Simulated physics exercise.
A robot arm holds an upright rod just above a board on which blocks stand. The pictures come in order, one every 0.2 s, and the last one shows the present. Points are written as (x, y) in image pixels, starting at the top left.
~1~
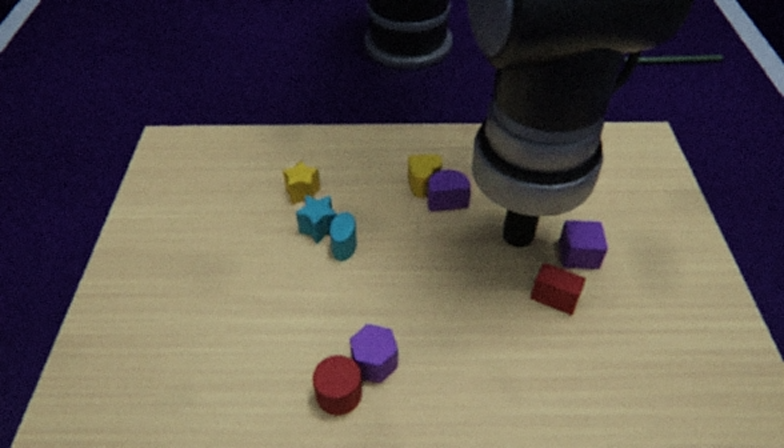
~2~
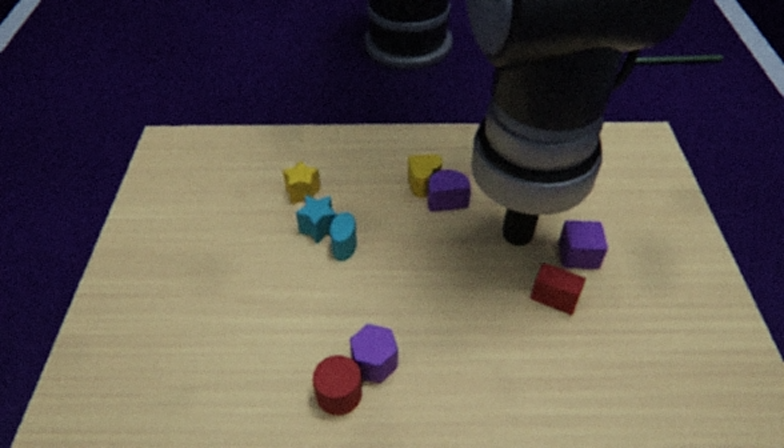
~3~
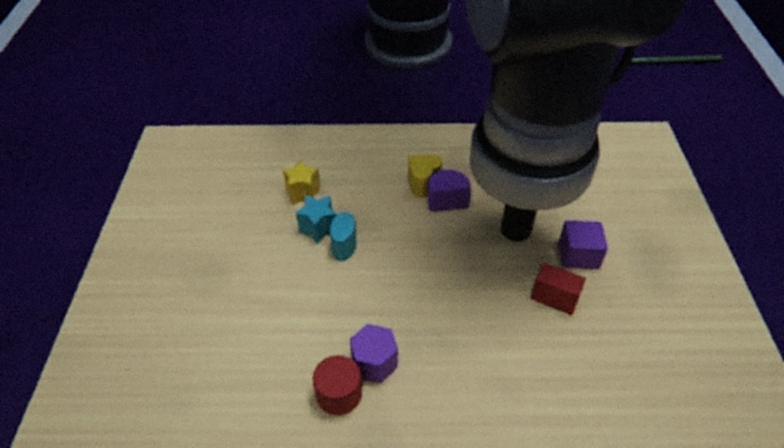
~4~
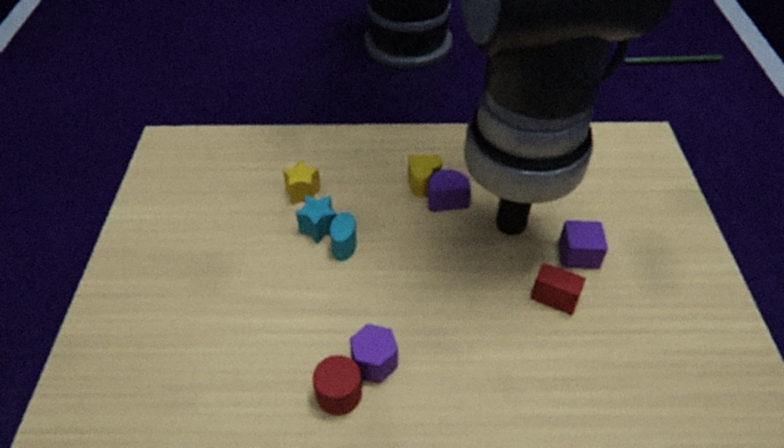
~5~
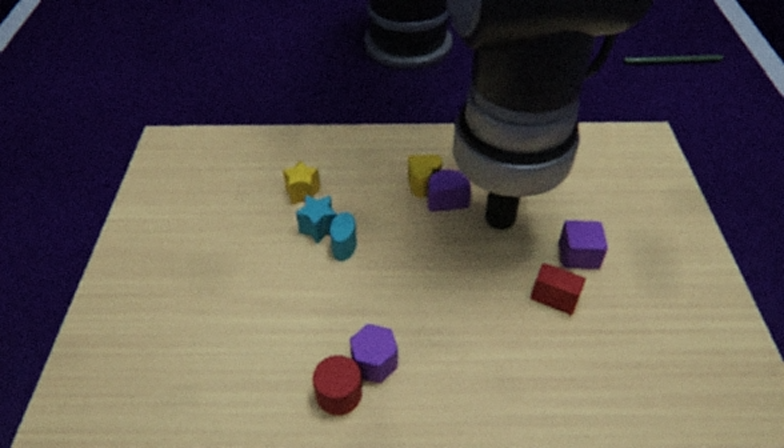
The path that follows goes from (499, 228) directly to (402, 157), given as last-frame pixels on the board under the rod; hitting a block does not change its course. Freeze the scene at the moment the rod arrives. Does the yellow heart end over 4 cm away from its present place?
Yes
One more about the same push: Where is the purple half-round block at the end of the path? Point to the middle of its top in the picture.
The purple half-round block ends near (406, 169).
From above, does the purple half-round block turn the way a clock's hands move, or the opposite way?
It twists anticlockwise.
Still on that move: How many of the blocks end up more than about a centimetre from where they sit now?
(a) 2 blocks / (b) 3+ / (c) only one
I choose a.
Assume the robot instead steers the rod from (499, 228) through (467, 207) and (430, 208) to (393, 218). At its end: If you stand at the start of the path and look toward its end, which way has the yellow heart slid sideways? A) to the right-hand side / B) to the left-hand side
My pick is A.
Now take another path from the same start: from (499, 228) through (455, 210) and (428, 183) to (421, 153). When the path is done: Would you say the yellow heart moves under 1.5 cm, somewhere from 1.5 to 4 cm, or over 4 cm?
Upwards of 4 cm.
What follows on the original path. One third of the way, rod at (463, 193); yellow heart at (412, 159), turned 20° clockwise; purple half-round block at (430, 175), turned 30° anticlockwise.
Two thirds of the way, rod at (432, 171); yellow heart at (395, 150), turned 20° clockwise; purple half-round block at (410, 169), turned 105° anticlockwise.
At the end, rod at (402, 149); yellow heart at (376, 145), turned 45° anticlockwise; purple half-round block at (406, 169), turned 115° anticlockwise; purple square in place.
